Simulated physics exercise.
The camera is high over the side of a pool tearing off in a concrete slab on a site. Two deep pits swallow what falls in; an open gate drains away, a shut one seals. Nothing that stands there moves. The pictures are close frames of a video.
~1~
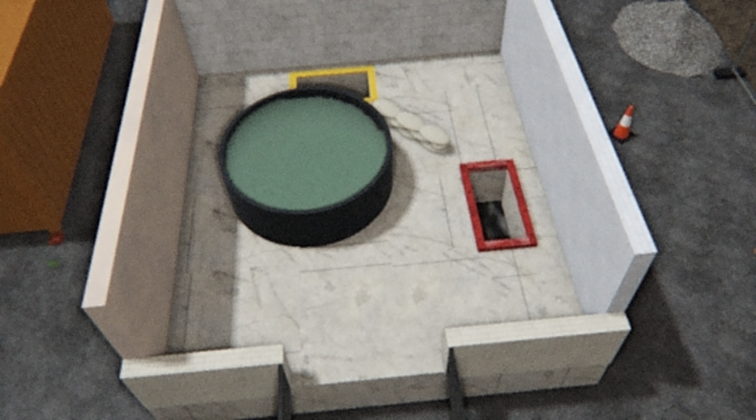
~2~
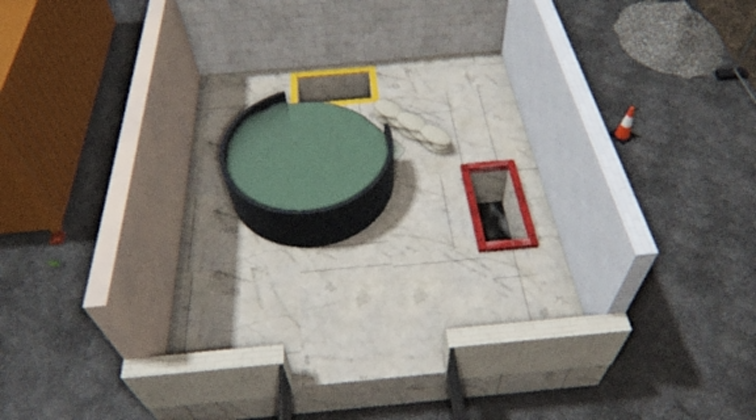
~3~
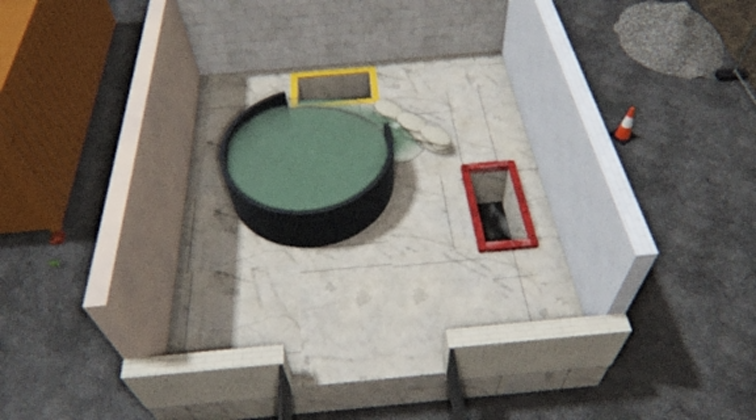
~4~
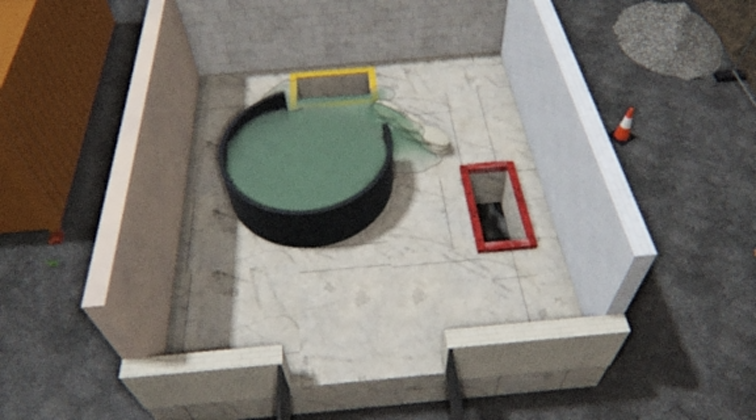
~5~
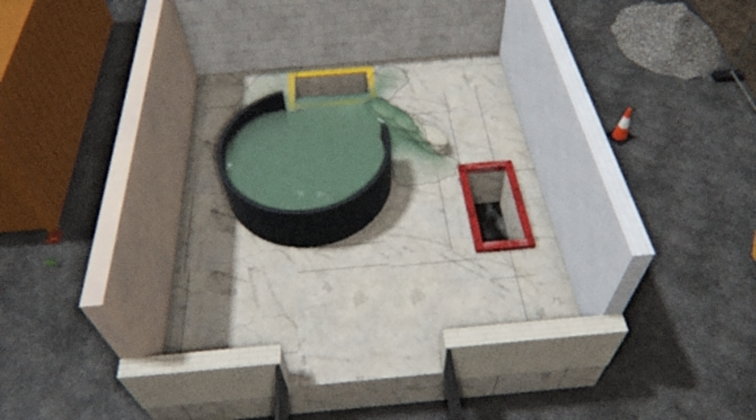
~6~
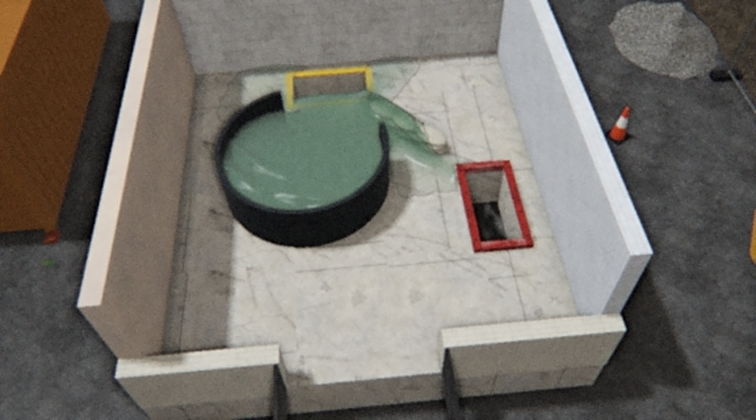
The footage shows a round, dark-walled pool of green water on a walled concrete slab; a gap opens on its far side, and water pours out, spreading around the yellow-framed pit and across the slab toward the right.
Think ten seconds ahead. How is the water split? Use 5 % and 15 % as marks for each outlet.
In the end: The gate takes between 5 and 15 %; the red pit takes not even 5 %; the yellow pit takes above 15 %.
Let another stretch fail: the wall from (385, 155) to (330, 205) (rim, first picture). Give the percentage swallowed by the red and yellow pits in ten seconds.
In per cent: Red 20, yellow 6.
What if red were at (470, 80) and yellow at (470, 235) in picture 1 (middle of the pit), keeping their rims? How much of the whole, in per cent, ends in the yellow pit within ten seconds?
Parts in a hundred: Yellow 20.
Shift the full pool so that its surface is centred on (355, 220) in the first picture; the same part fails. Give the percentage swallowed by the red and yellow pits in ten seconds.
In per cent: Red 12, yellow 45.
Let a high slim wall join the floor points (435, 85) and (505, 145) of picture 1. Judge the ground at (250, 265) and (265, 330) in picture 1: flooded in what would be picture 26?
One after the other: Clear, free of water.
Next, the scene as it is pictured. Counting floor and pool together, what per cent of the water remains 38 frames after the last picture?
About 40 per cent.
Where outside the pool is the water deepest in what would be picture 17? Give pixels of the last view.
At about (388, 133).
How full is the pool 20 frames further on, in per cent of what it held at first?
Close to 28 %.
A moment on, water covers 35 % of the floor; the gate 0 %, the red pit 0 %, the yellow pit 18 %.
Next, water covers 50 % of the floor; the gate 0 %, the red pit 1 %, the yellow pit 31 %.
Then, water covers 55 % of the floor; the gate 1 %, the red pit 2 %, the yellow pit 43 %.
Later, water covers 80 % of the floor; the gate 4 %, the red pit 2 %, the yellow pit 54 %.
In the end, water covers 95 % of the floor; the gate 7 %, the red pit 2 %, the yellow pit 62 %.
